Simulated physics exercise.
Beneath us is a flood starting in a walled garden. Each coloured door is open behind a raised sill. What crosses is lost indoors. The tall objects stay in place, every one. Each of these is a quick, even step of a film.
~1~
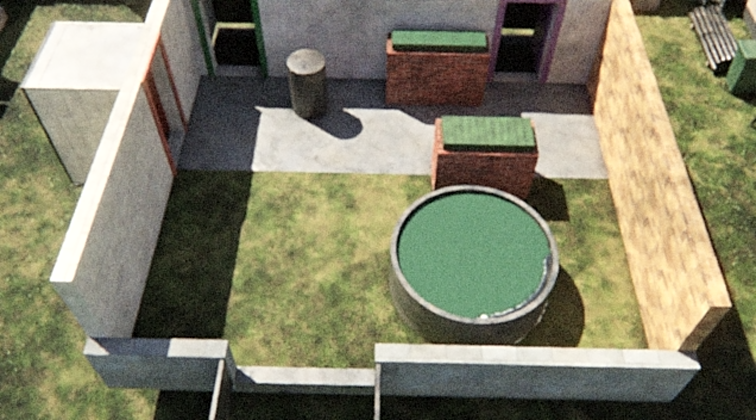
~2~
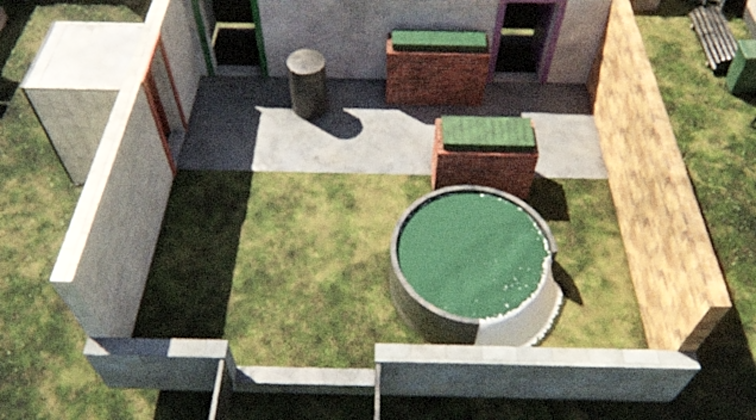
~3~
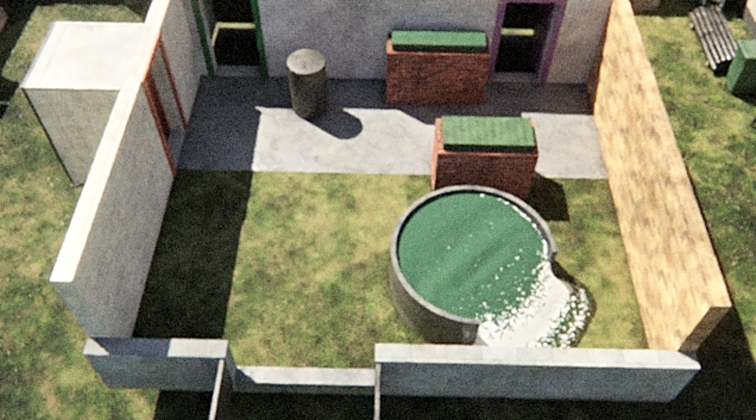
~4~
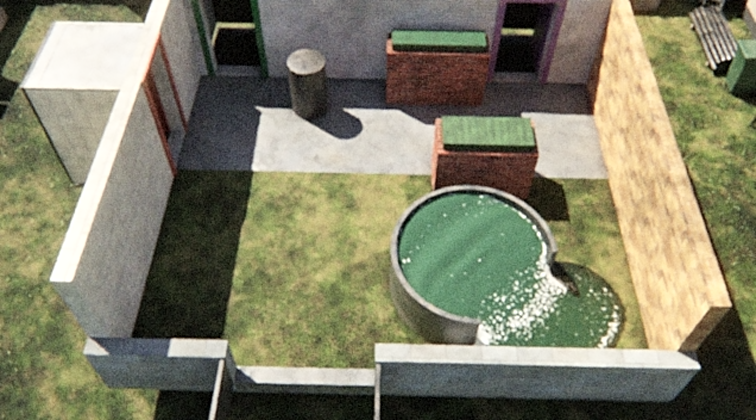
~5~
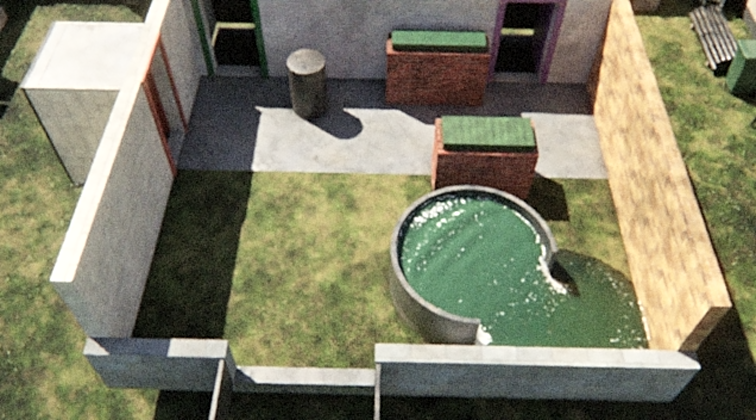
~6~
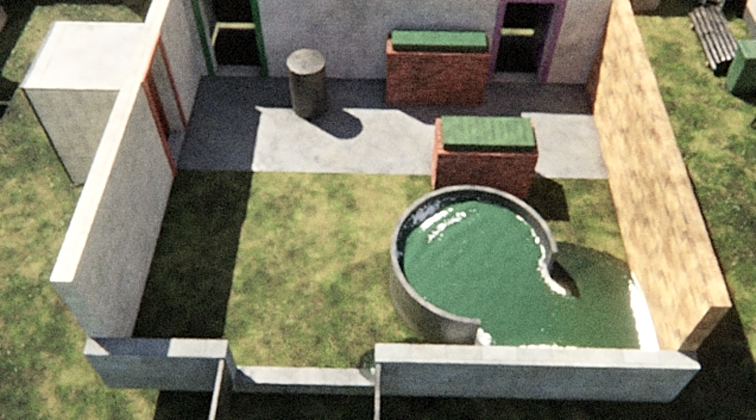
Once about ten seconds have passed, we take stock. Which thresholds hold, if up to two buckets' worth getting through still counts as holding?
The purple door does not hold; the red door holds; the green door holds.
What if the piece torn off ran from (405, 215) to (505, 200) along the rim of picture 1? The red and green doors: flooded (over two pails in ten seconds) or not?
I'd say the red door ends up above, and the green door ends up above.
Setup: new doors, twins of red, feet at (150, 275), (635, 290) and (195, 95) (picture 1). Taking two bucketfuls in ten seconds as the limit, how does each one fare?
One after the other: Stays under, is over, keeps below it.
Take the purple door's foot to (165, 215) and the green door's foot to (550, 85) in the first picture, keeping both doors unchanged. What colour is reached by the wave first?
I'd go with the door marked green.
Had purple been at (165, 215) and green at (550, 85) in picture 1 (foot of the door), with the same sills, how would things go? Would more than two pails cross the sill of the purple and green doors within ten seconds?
I'd say the purple door remains short of it and the green door beats the mark.
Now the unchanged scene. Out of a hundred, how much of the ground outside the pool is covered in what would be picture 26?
Some 50 per cent.
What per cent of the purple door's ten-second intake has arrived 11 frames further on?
Near 0 in a hundred.
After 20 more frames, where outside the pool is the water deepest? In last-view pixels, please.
Check close to (554, 87).
A moment on, water covers 15 % of the floor; the purple door not reached, the red door not reached, the green door not reached.
Next, water covers 25 % of the floor; the purple door not reached, the red door not reached, the green door not reached.
Then, water covers 50 % of the floor; the purple door over two buckets in, the red door not reached, the green door not reached.
Later, water covers 75 % of the floor; the purple door far over two buckets in, the red door not reached, the green door not reached.
In the end, water covers 95 % of the floor; the purple door far over two buckets in, the red door wet at the sill, nothing in, the green door wet at the sill, nothing in.
